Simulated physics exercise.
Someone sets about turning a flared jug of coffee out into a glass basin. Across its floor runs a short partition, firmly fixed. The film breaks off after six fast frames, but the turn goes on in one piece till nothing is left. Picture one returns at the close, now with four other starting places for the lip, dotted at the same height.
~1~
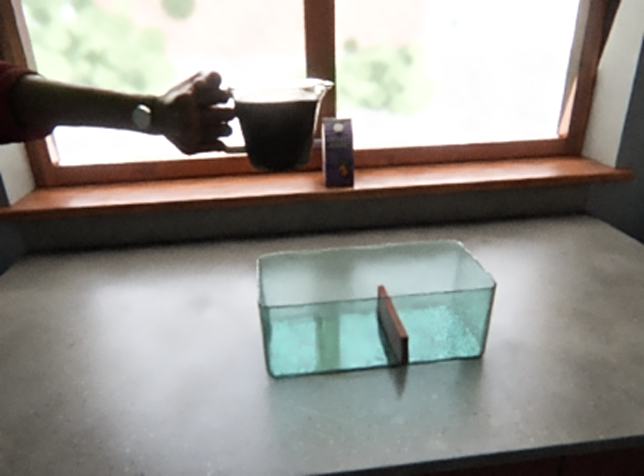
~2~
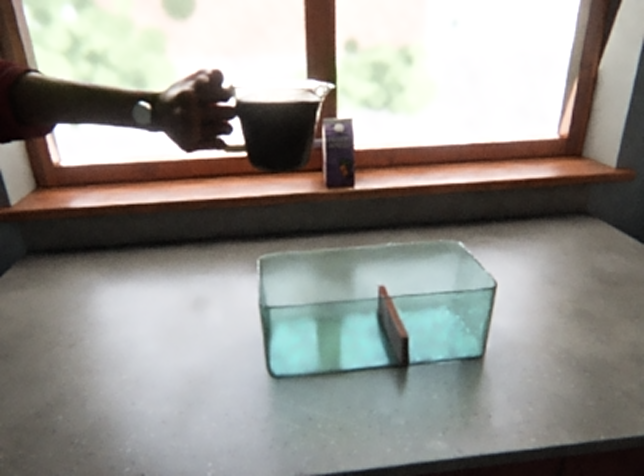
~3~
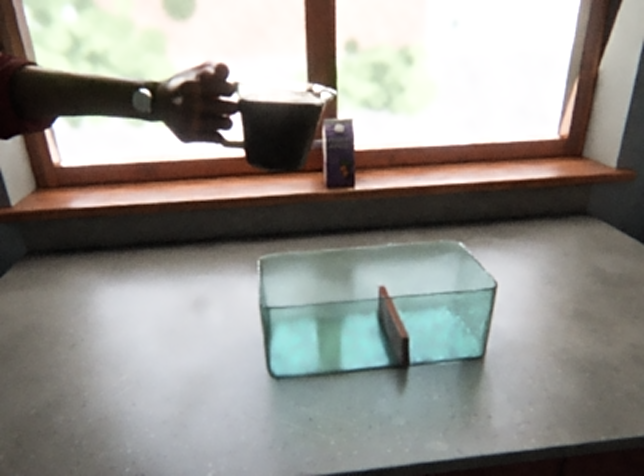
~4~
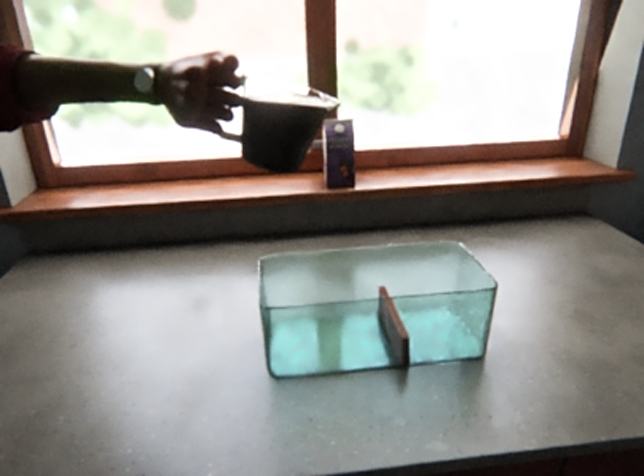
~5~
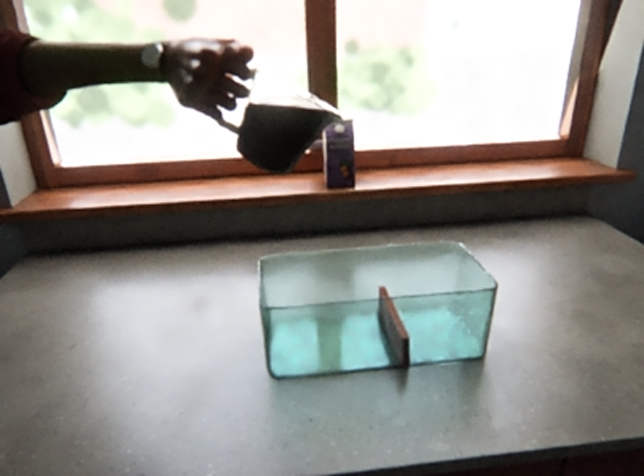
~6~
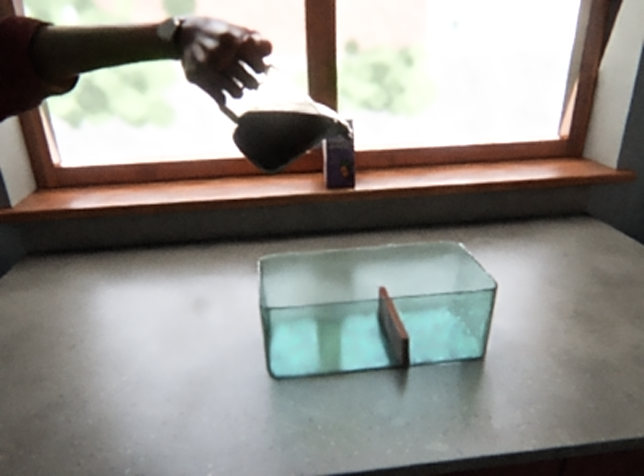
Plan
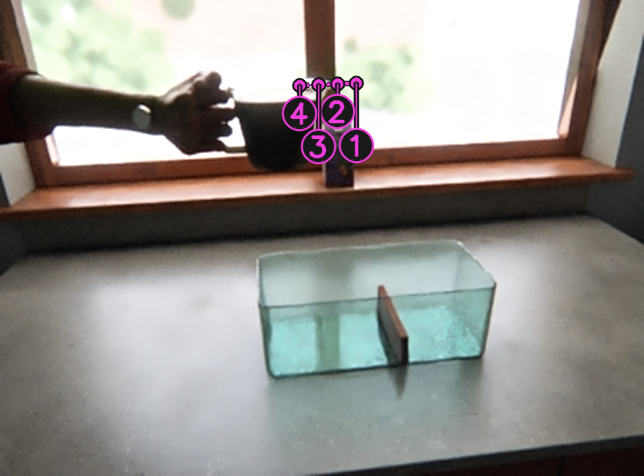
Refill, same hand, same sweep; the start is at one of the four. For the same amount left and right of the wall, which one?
Place 1.
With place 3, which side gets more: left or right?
More ends on the left.
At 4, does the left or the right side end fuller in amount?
More ends on the left.
On the marked copy, 1 at (356, 83); 2 at (337, 83); 3 at (318, 84); 4 at (299, 85).
With 1, about 52 % ends left of the wall and 41 % right of it; 6 % is lost outside.
With 2, about 67 % ends left of the wall and 26 % right of it; 8 % is lost outside.
With 3, about 81 % ends left of the wall and 9 % right of it; 11 % is lost outside.
With 4, about 83 % ends left of the wall and 8 % right of it; 10 % is lost outside.
